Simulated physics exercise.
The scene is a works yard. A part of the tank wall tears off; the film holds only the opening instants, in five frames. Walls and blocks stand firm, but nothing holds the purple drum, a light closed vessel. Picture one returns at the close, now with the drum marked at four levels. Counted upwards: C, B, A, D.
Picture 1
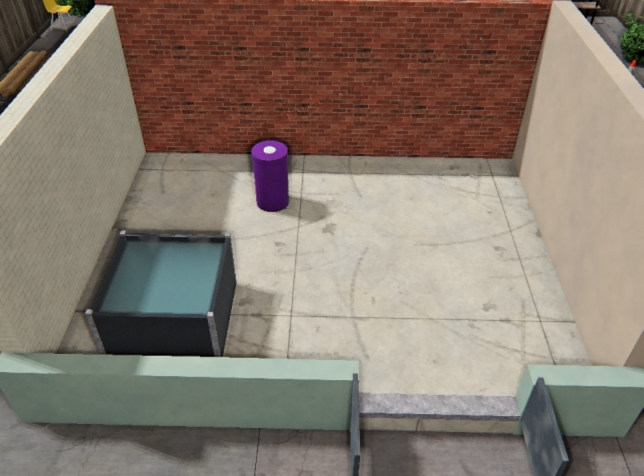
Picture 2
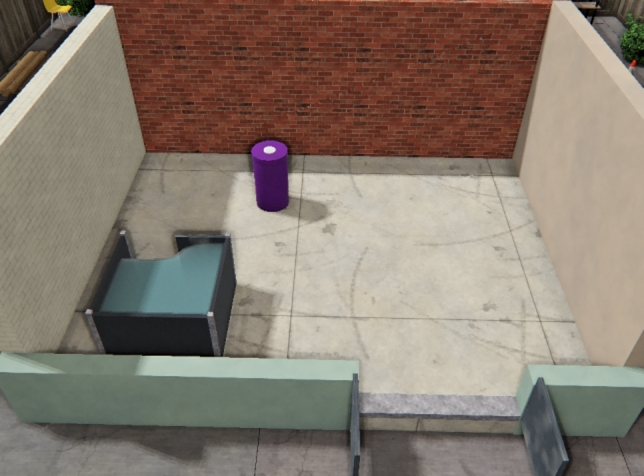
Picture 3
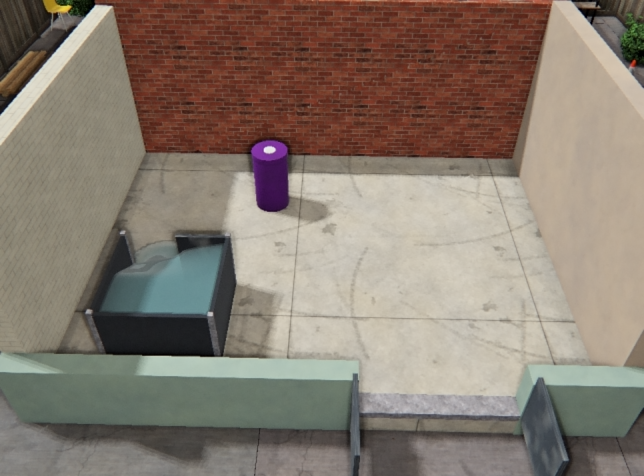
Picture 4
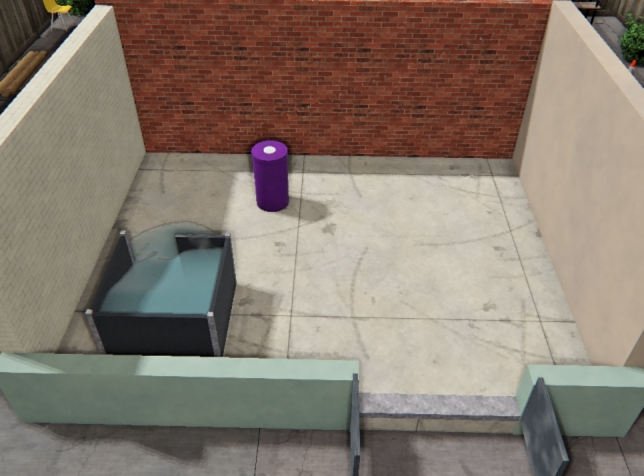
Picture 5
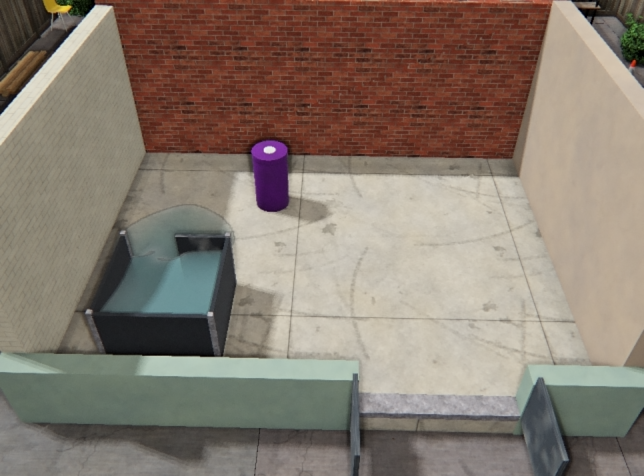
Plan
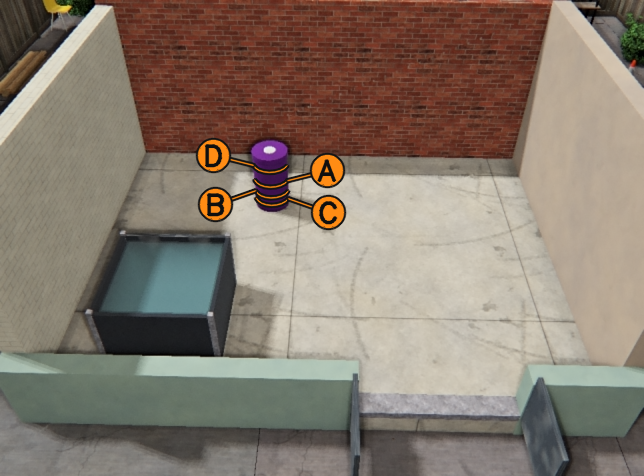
A dark square tank full of water stood in a walled yard near a purple drum; a gap opened in its back side, and water poured out and spread across the ground behind it.
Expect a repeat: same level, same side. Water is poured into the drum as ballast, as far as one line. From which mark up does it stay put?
C is the one.
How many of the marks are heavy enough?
All of them.
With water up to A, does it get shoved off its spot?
No, that is safe.
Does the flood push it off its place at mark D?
No, that is safe.
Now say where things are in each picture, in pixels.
Lid of the purple drum at (270, 150); tank full, its middle at (165, 277); open gate at (442, 365).
Water covers 1 % of the ground, mostly out of sight from here.
Water covers 2 % of the ground, mostly out of sight from here.
Water covers 4 % of the ground, mostly out of sight from here.
Lid of the purple drum at (270, 150); water covers 7 % of the ground and is seen nearest the drum at (206, 215).
On the marked copy, A at (270, 187); B at (270, 197); C at (271, 205); D at (269, 172); from the bottom up C, B, A, D.
For mark A, it does not move.
For mark B, it does not move.
For mark C, it does not move.
For mark D, it does not move.
